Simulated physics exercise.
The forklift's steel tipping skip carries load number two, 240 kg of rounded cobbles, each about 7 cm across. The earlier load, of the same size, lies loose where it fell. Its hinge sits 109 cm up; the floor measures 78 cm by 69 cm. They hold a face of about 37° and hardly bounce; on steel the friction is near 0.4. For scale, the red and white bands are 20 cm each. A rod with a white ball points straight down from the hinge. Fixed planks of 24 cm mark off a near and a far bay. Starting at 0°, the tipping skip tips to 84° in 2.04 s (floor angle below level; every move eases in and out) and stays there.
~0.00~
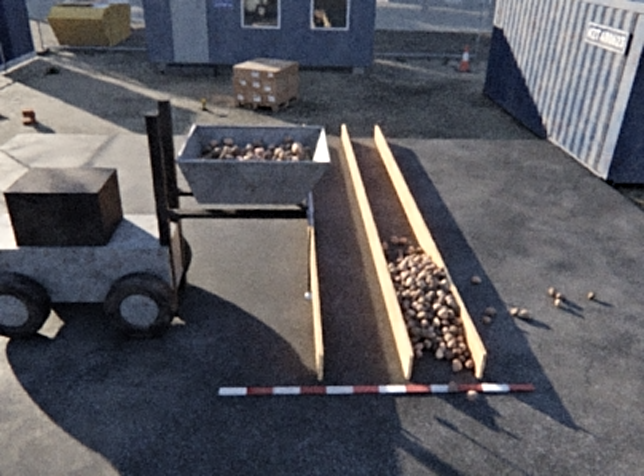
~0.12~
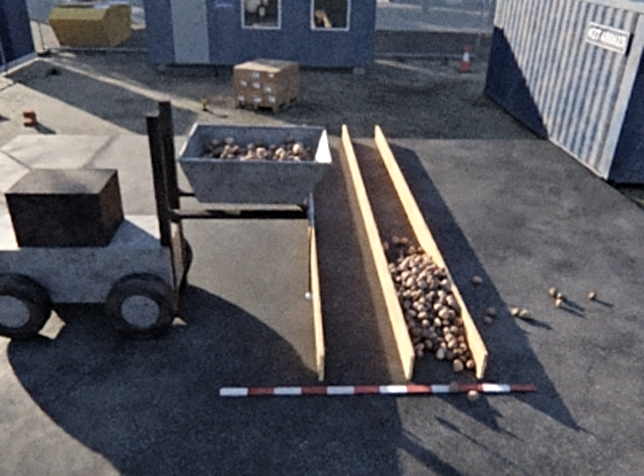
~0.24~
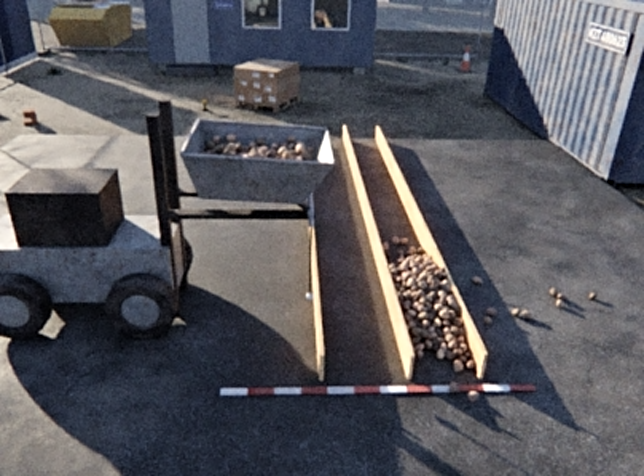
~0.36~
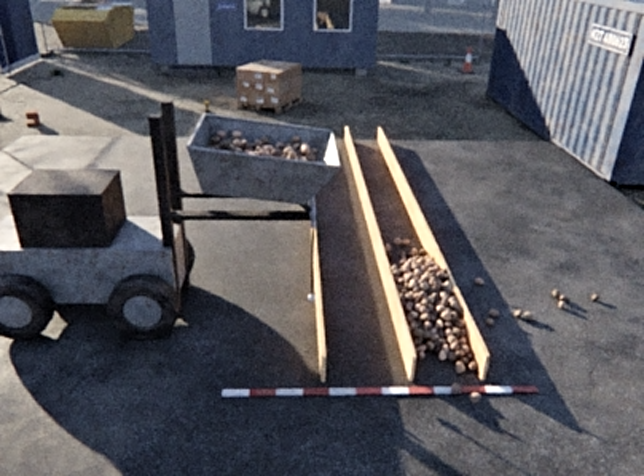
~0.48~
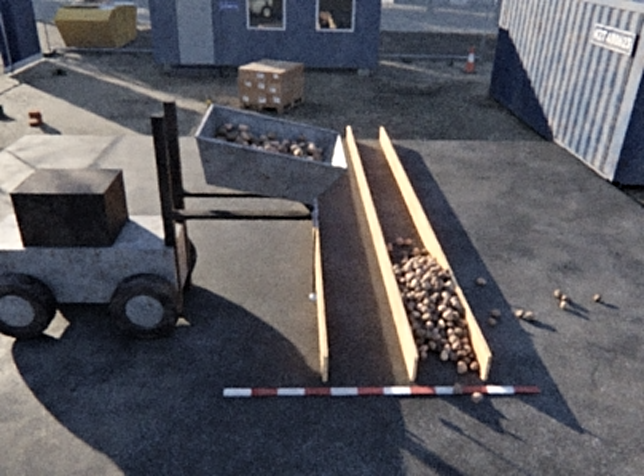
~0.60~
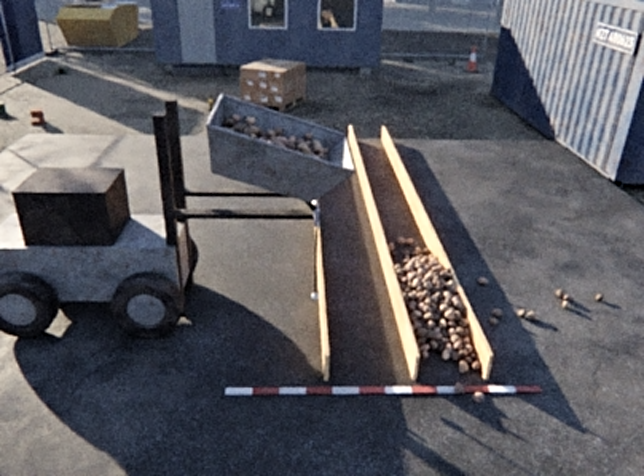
In the video, a forklift on the left holds up a grey metal skip of brown stones, which slowly tilts down toward the right beside wooden boards, while a loose pile of similar stones lies still between two of them.
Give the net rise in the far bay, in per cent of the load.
Close to 69 parts in a hundred.
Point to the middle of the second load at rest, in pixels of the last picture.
Around (415, 291).
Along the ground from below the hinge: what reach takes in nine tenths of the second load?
Roughly 130 cm ahead of it.
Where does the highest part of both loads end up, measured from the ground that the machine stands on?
About 42 cm above it.
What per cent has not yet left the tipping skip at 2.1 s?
It holds some 35 per cent.
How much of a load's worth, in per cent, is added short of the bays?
Some 0 per cent of a load.
After 1.5 s the floor is at 71°; in per cent of one load, 99 in the tipping skip, 1 in the near bay, 98 in the far bay, 2 past the last board; the foremost stones are at (541, 302).
After 2.1 s the floor is at 84°; in per cent of one load, 34 in the tipping skip, 17 in the near bay, 145 in the far bay, 3 past the last board; the foremost stones are at (541, 302).
After 2.5 s the floor is at 84°; in per cent of one load, 10 in the tipping skip, 19 in the near bay, 165 in the far bay, 7 past the last board; the foremost stones are at (548, 300).
After 4.9 s the floor is at 84°; in per cent of one load, 0 in the tipping skip, 23 in the near bay, 167 in the far bay, 10 past the last board; the foremost stones are at (569, 296). Net gain in the far bay, 69.
